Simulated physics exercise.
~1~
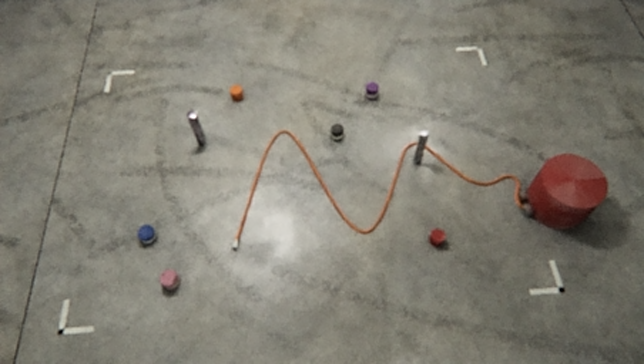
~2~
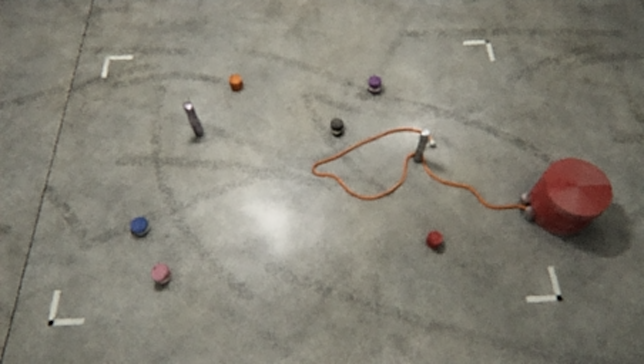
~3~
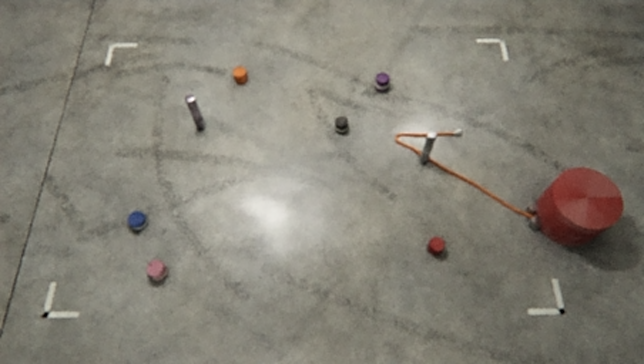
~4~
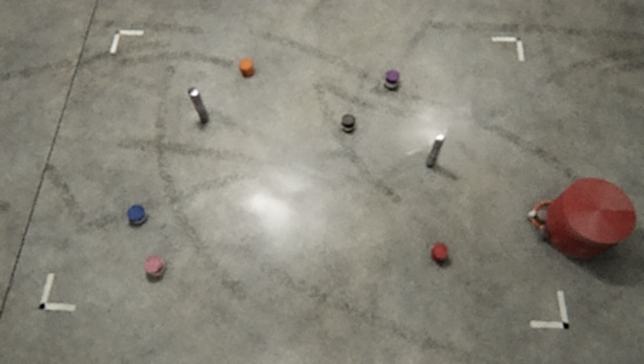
On a grey concrete floor marked with white tape corners, a wavy orange cord wound past two metal posts and six small scattered containers, then was drawn back rightward into a big red reel until almost none showed, while the containers stayed put.
